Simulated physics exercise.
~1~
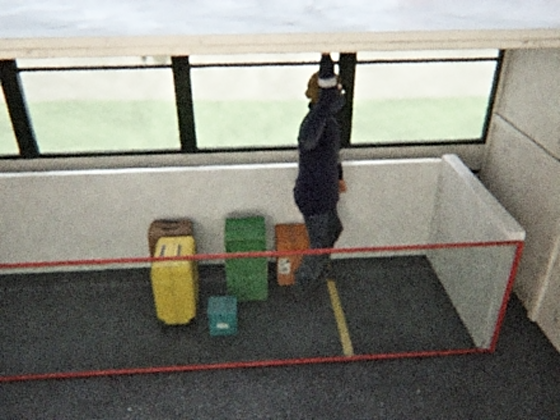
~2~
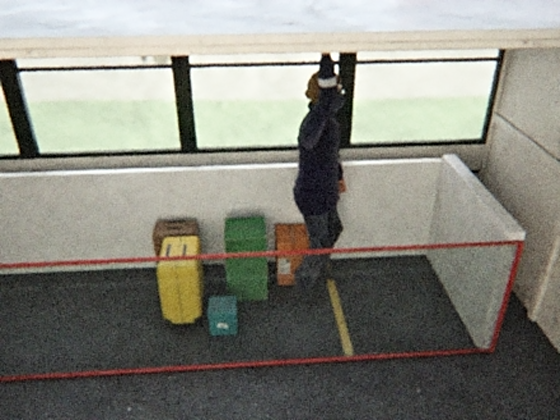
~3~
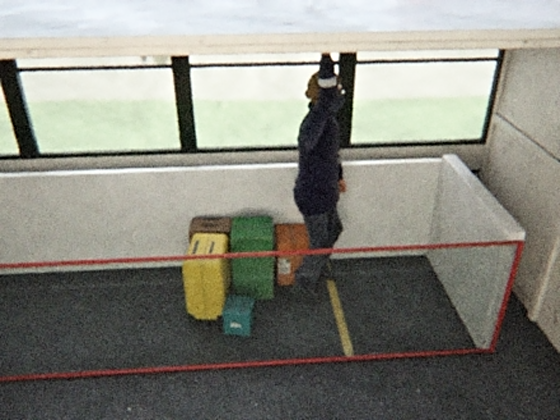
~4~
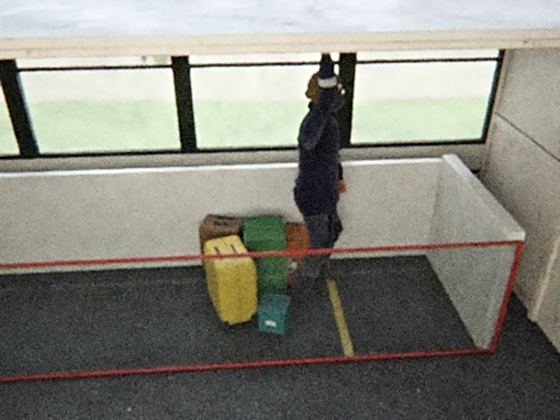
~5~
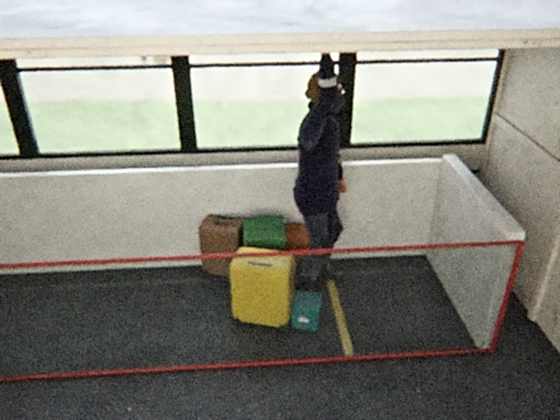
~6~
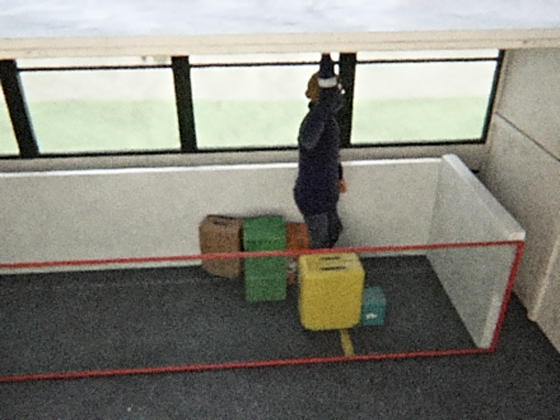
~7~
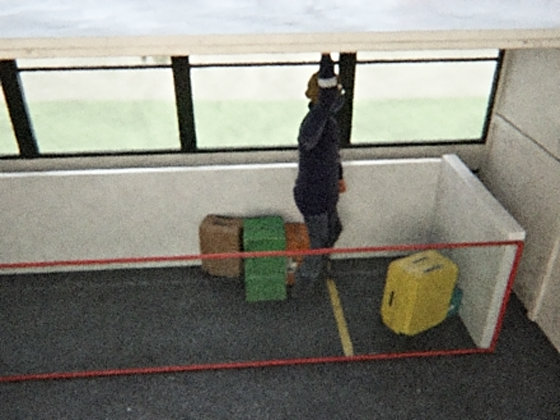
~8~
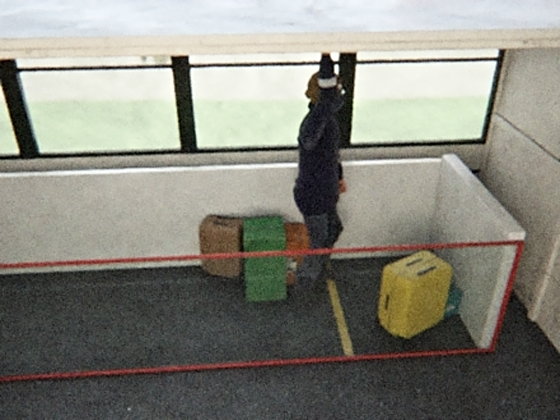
A traveller stood still with one arm raised while the luggage slid right; the brown case and green bag stopped beside the orange pack, short of the yellow line, but the yellow case and teal tub crossed it and ended near the right wall.
